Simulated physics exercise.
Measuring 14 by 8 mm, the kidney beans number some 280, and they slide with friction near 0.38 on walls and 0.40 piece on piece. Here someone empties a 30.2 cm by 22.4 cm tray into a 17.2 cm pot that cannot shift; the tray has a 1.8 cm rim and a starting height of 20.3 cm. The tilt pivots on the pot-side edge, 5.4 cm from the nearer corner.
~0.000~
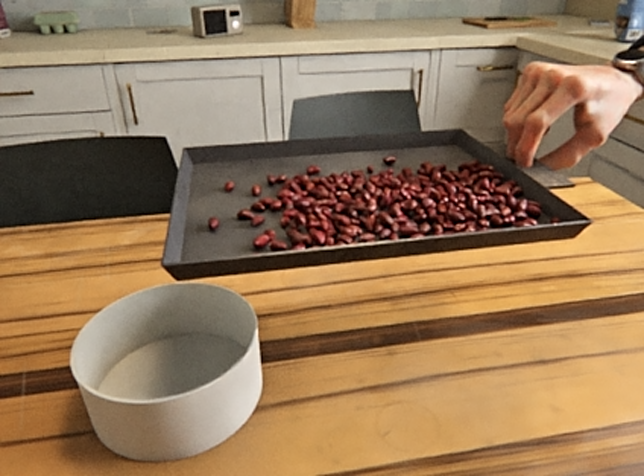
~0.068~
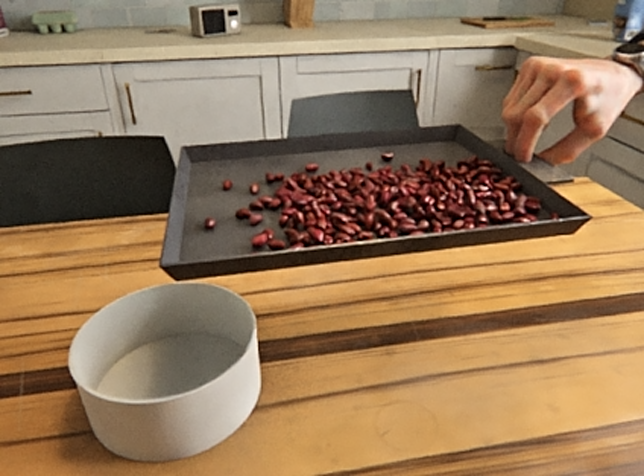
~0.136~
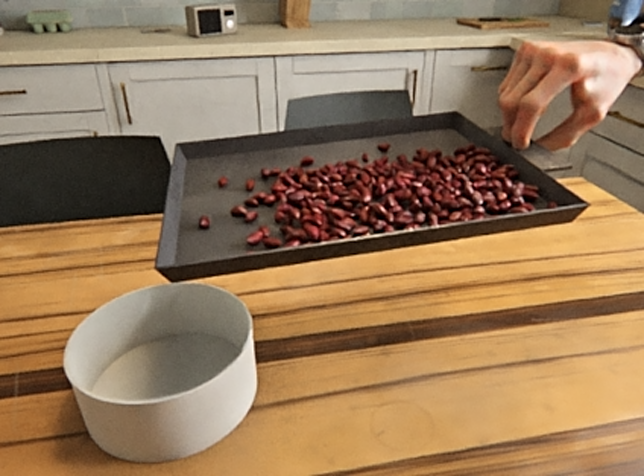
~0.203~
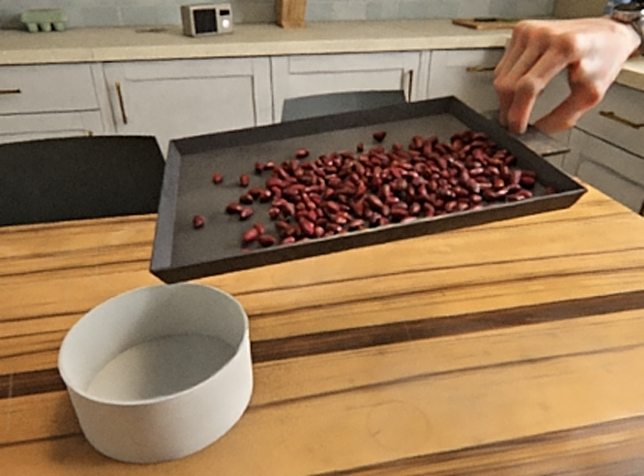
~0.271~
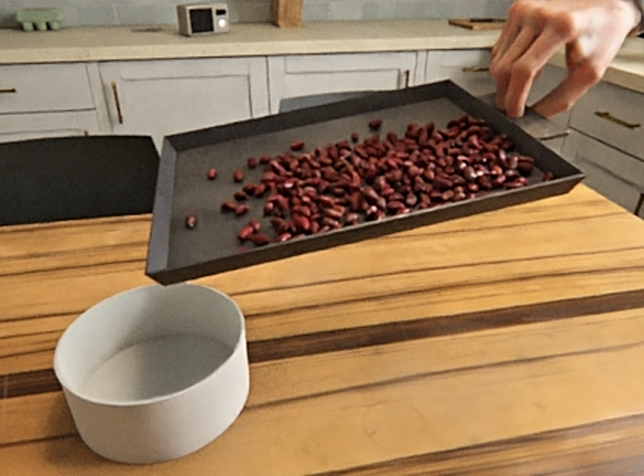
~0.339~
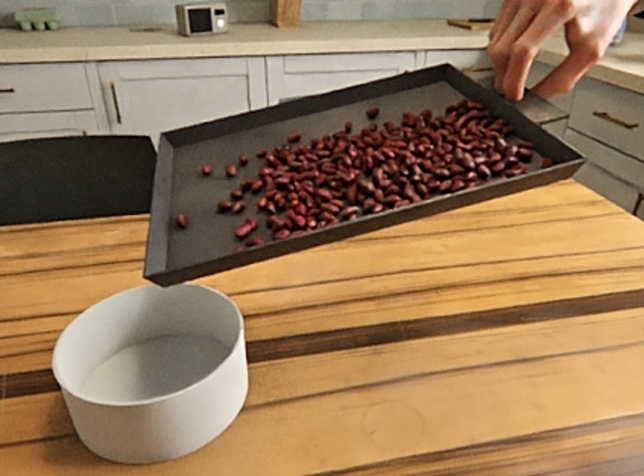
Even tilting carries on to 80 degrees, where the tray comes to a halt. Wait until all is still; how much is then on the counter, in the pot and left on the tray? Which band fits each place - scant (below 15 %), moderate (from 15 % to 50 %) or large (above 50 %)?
My prediction: Counter: I predict upwards of half of the load; pot: I predict a noticeable chunk of the load; tray: I predict a token amount of the load.
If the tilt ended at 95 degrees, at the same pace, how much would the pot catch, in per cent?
30 per cent.
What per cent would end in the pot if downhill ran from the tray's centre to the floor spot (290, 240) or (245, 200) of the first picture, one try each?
First try: Around 5 percent; second try: Around 70 percent.
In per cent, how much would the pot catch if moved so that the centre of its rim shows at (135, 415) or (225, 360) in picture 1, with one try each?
First try about 100 per cent, second try about 50 per cent.
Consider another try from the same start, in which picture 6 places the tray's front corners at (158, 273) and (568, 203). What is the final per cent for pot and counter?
Pot 0 % / counter 100 %.
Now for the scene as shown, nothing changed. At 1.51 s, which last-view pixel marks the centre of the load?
Estimated centre of load: Around (148, 285).
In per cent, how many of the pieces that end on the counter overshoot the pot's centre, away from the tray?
It comes to near 60 percent.
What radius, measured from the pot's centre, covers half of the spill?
Close to 16 cm, give or take.
Then, at 1.04 s, tilt 44 degrees; the tray holds 95 %, the pot 0 %.
After 1.51 s, tilt 65 degrees; the tray holds 55 %, the pot 10 %.
Then, at 2.05 s, tilt 80 degrees; the tray holds 5 %, the pot 25 %.
In the end, at 2.9 s, counter 70 %, pot 30 %, tray 0 %.
